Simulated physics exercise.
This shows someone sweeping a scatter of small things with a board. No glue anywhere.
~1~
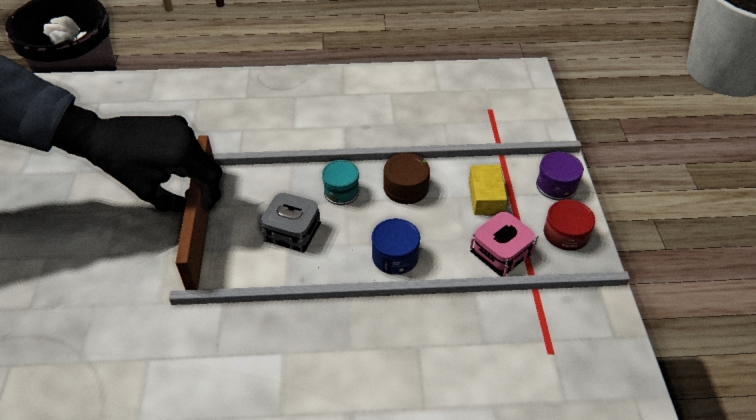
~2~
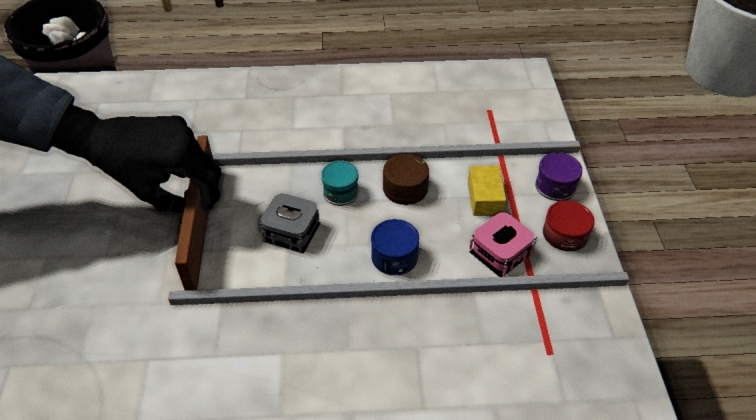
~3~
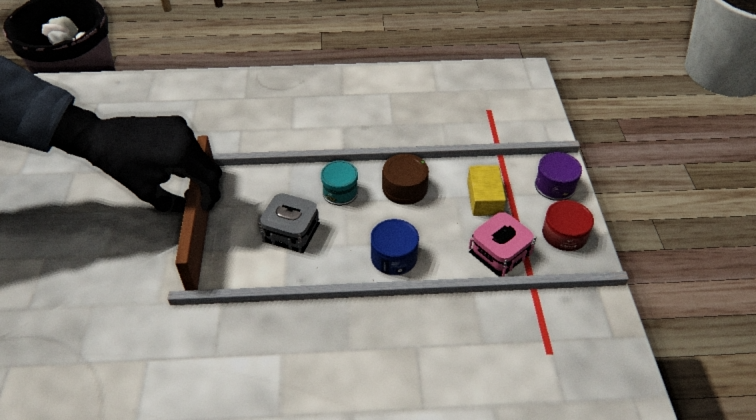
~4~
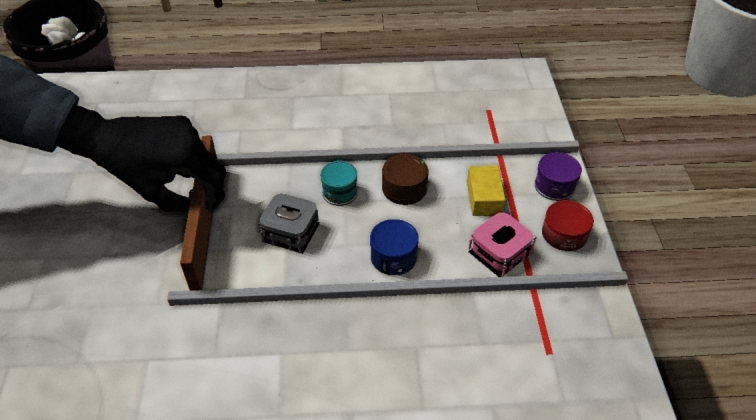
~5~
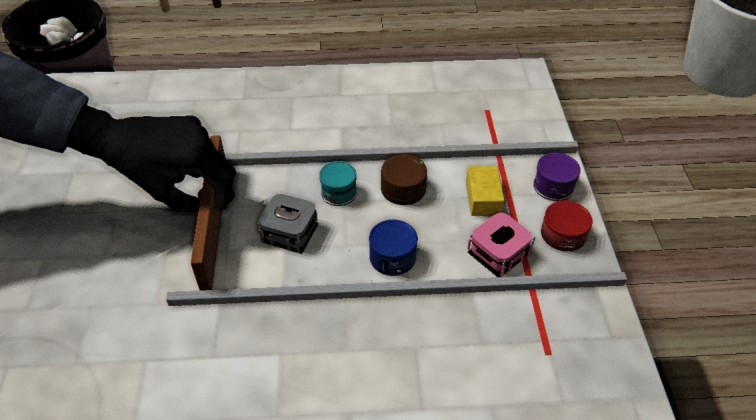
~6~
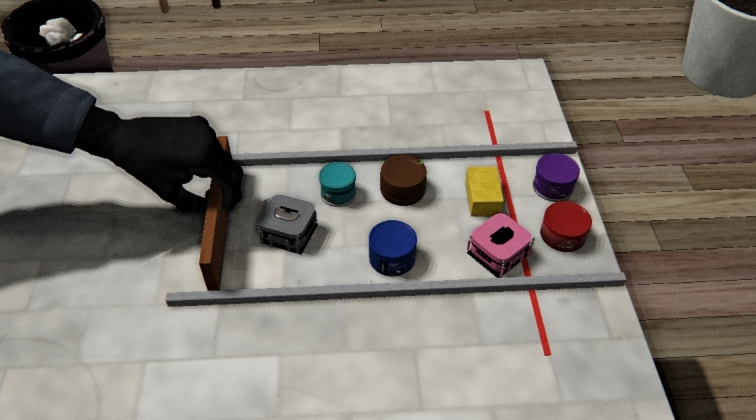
A pale tiled surface on a wood-plank floor is seen from above at an angle, with a dark bin at upper left and a grey one at upper right. Between two grey rails sit grey and pink cases, turquoise, brown, blue, purple and red round containers, and a yellow block by a red line. A black-gloved hand slides the brown board slightly rightward, while the objects stay essentially still.
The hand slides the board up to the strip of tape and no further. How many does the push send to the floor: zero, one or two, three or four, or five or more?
The number that fall off is one or two.
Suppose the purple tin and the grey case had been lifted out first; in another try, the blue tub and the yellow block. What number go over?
Fallen: 1, and 1 in the other try.
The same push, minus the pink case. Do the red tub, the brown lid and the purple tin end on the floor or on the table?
The red tub holds on; the brown lid is kept; the purple tin falls.
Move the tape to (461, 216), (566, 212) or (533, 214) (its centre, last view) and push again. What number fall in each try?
Try by try, 0, 5 and 3.
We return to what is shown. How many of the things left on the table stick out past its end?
That would be 2.
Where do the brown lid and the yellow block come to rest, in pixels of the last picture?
Near (556, 161) and (583, 196).
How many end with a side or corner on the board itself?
3 of them.
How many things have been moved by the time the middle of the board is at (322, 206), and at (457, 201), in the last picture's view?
The counts are 2 and 8.
A little later, none off yet; purple tin at rest near (556, 177); red tub at rest near (565, 226); pink case at rest near (500, 245).
Next, none off yet; purple tin shifted a little near (571, 172); red tub shifted a little near (589, 224); pink case shifted about its own width near (552, 241).
When it is over, the number that fall off is one or two; down, red tub and purple tin.
